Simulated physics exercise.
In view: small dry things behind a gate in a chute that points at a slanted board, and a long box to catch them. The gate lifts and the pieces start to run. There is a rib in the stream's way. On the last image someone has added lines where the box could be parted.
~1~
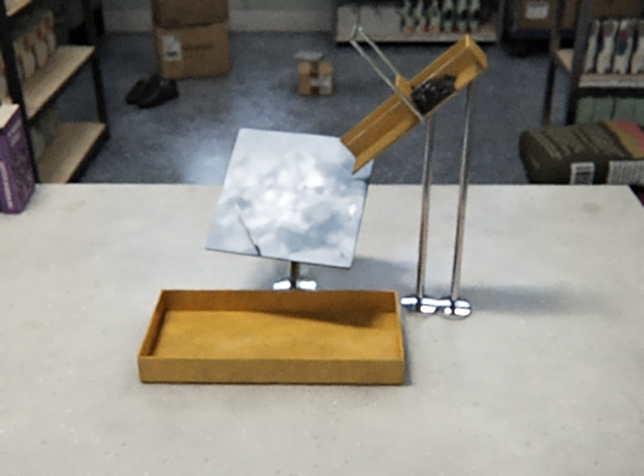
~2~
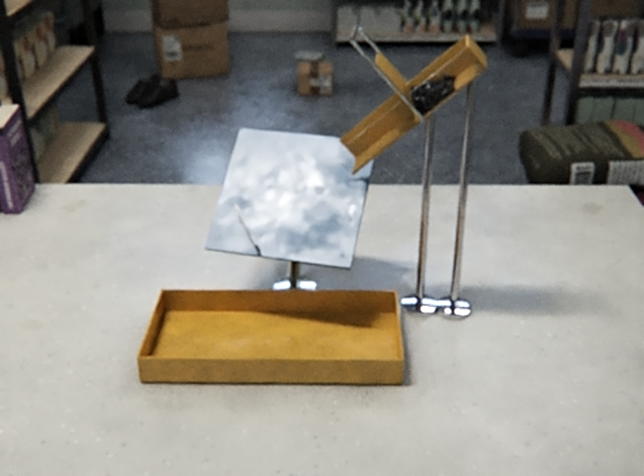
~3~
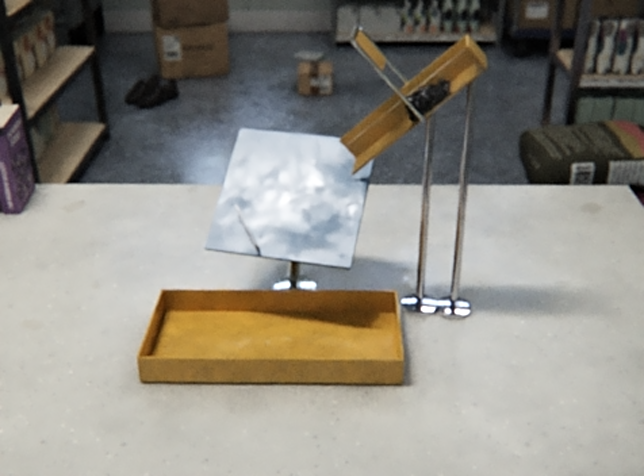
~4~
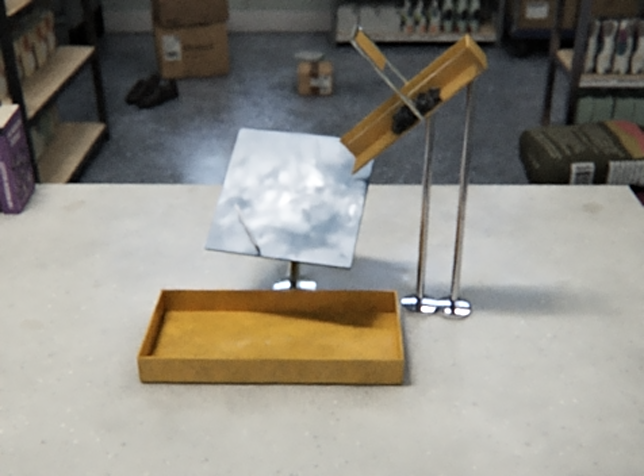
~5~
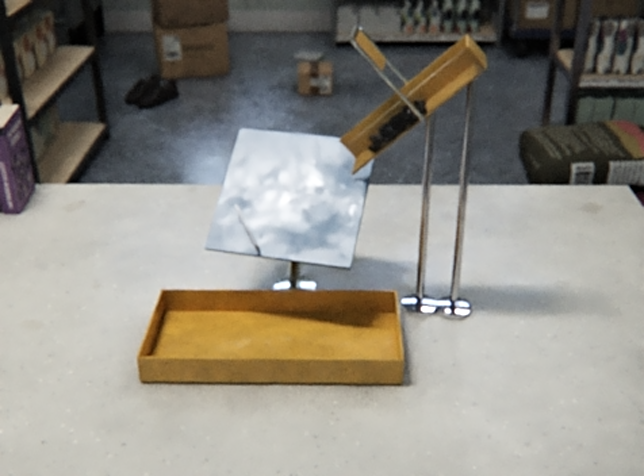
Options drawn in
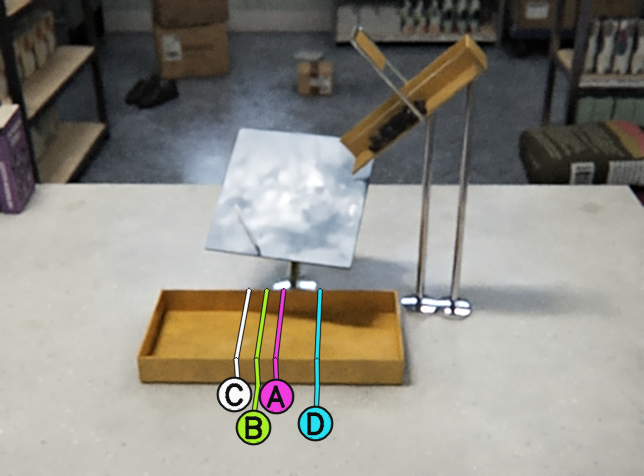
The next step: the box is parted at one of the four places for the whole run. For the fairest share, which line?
B.
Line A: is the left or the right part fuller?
More lands on the left.
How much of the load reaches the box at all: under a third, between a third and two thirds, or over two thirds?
It is over two thirds.
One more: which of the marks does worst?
That is line D.
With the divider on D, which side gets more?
Left.
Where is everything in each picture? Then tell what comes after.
In the first picture, load behind the gate at (432, 94), black beans; lip of the chute at (354, 167), sloping fairly steeply.
In the second picture, middle of the board at (292, 194), tilted fairly steeply; middle of its low edge at (275, 258); of its high edge at (308, 134).
In the third picture, front corners of the box at (137, 357) and (403, 359), empty; front of the load at (413, 117).
In the fourth picture, middle of the load at (413, 111); its front at (394, 127), about a third of the way to the lip; rib from (235, 205) to (256, 245).
In the fifth picture, middle of the load at (397, 120); its front at (370, 148), most of the way to the lip.
On the marked copy, line A crosses the front rim at (275, 359); line B crosses the front rim at (256, 358); line C crosses the front rim at (236, 358); line D crosses the front rim at (316, 359).
With A, of what is caught, most on the left of the divider, a small part on the right.
With B, of what is caught, about half on the left of the divider, about half on the right.
With C, of what is caught, a small part on the left of the divider, most on the right.
With D, of what is caught, all on the left of the divider, none on the right.
